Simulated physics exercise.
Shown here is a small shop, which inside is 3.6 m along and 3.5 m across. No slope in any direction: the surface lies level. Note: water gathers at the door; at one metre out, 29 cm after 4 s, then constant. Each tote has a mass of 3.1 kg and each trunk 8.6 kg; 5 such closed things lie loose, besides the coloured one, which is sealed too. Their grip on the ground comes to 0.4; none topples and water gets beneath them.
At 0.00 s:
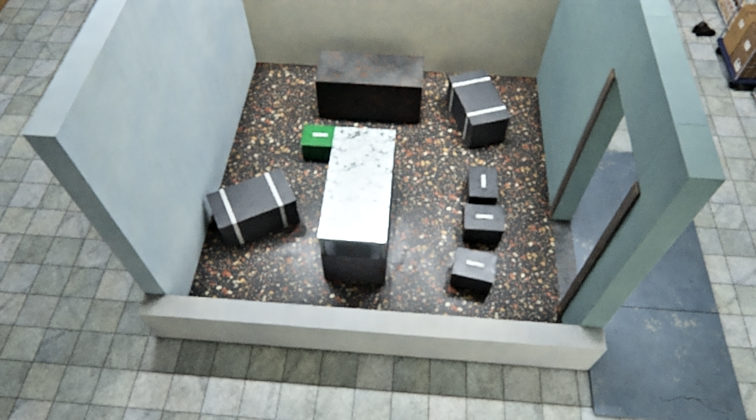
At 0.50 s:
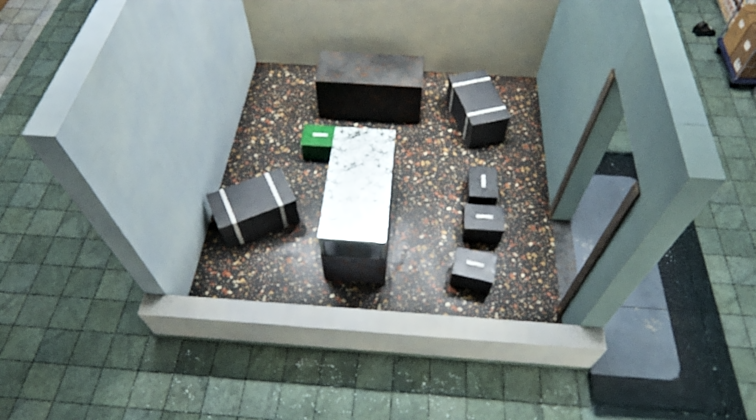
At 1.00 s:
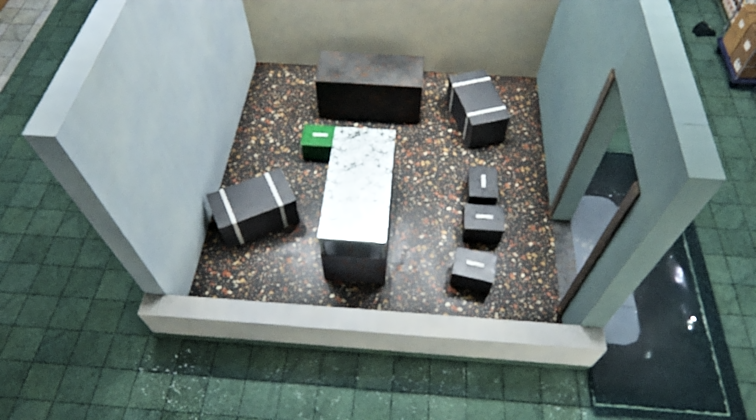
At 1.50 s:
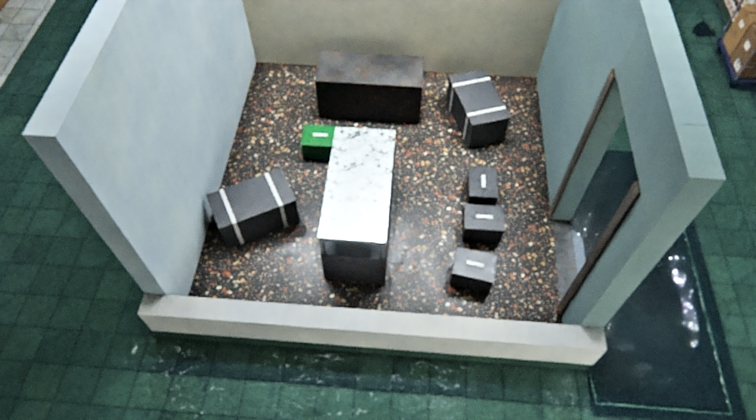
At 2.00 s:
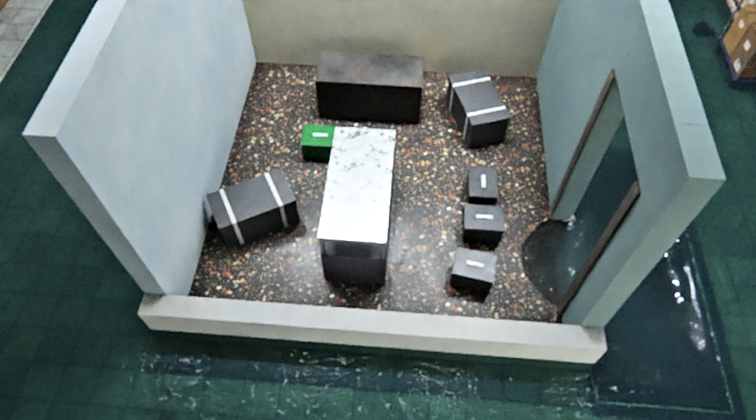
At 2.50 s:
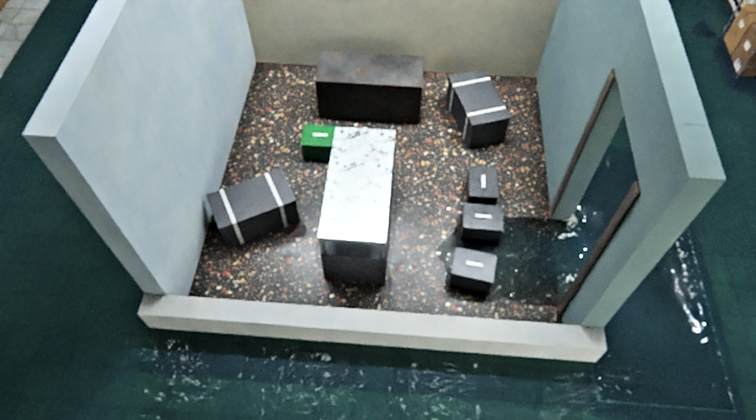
Water spread over the tiles outside a small walled shop, turning them dark green, then slid in through the doorway on the right across the speckled floor, while the green box and dark cases stayed still.
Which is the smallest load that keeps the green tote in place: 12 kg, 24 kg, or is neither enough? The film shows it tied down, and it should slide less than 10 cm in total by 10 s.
My call: It requires the heavier amount.
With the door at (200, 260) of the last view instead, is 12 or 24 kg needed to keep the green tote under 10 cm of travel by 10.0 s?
Both masses fail.
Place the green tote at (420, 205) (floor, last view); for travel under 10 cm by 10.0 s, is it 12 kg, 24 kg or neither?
So neither weight works.
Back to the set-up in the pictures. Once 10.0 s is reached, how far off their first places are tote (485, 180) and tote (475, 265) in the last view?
The first is 250 cm from its start, the second 300 cm.
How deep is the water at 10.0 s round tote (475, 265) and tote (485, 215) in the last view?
I'd put it at 16 cm and 7 cm respectively.
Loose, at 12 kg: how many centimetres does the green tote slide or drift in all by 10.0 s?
All together it comes to about 140 cm.
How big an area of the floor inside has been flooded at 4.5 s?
Around 5.5 m2 of it.
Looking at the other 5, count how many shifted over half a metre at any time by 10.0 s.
By my tally, 5.
After 3.5 s the green tote would be 0 cm from its start with 12 kg and 0 cm from its start with 24 kg; 0 cm of water round it then.
After 4.5 s the green tote would be 0 cm from its start with 12 kg and 0 cm from its start with 24 kg; 0 cm of water round it then.
After 7.0 s the green tote would be 6 cm from its start with 12 kg and 1 cm from its start with 24 kg; 7 cm of water round it then.
After 10.0 s the green tote would be 19 cm from its start with 12 kg and 1 cm from its start with 24 kg; 12 cm of water round it then.
